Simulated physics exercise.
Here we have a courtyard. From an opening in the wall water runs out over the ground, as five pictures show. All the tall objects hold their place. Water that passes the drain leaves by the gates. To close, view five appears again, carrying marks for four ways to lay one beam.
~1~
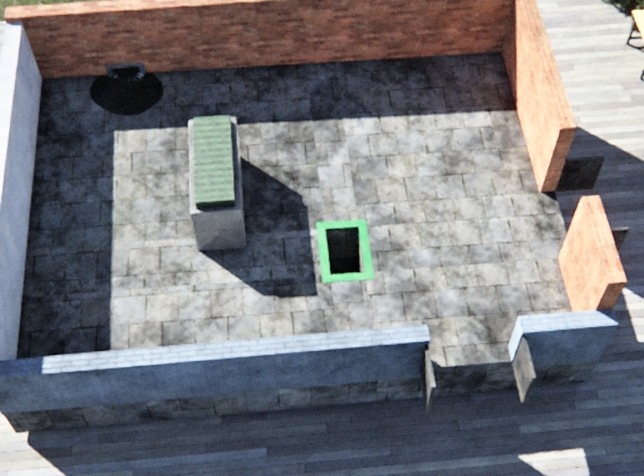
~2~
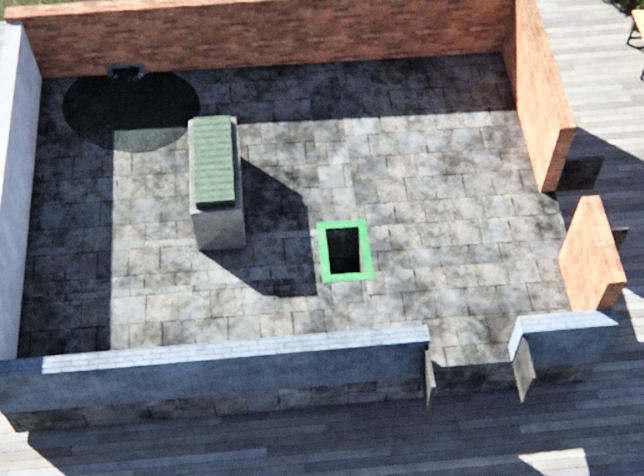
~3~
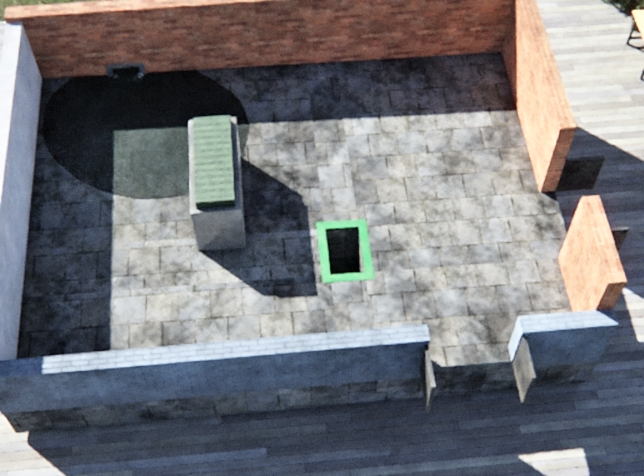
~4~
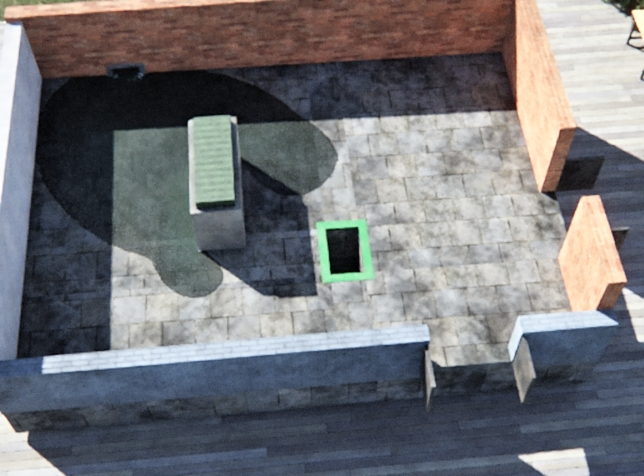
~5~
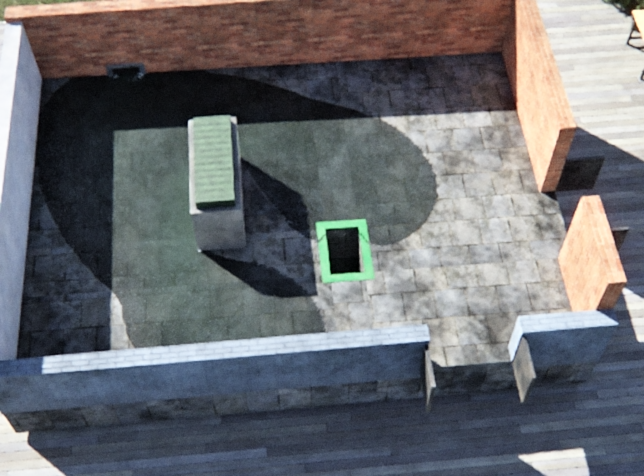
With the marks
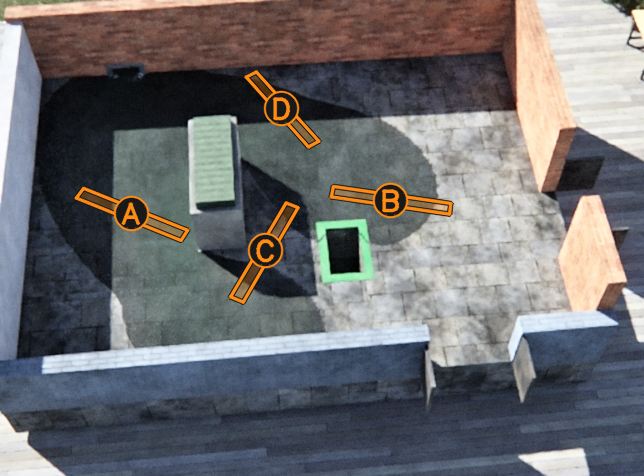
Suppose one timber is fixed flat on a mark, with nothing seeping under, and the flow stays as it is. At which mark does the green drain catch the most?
I would pick position D.
In orange, A from (80, 193) to (184, 235); B from (332, 191) to (450, 208); C from (236, 299) to (292, 205); D from (251, 74) to (313, 144).
With A, about 8 % of the stream goes into the green drain, about 91 % out by the gates.
With B, about 8 % of the stream goes into the green drain, about 91 % out by the gates.
With C, about 7 % of the stream goes into the green drain, about 93 % out by the gates.
With D, about 13 % of the stream goes into the green drain, about 86 % out by the gates.
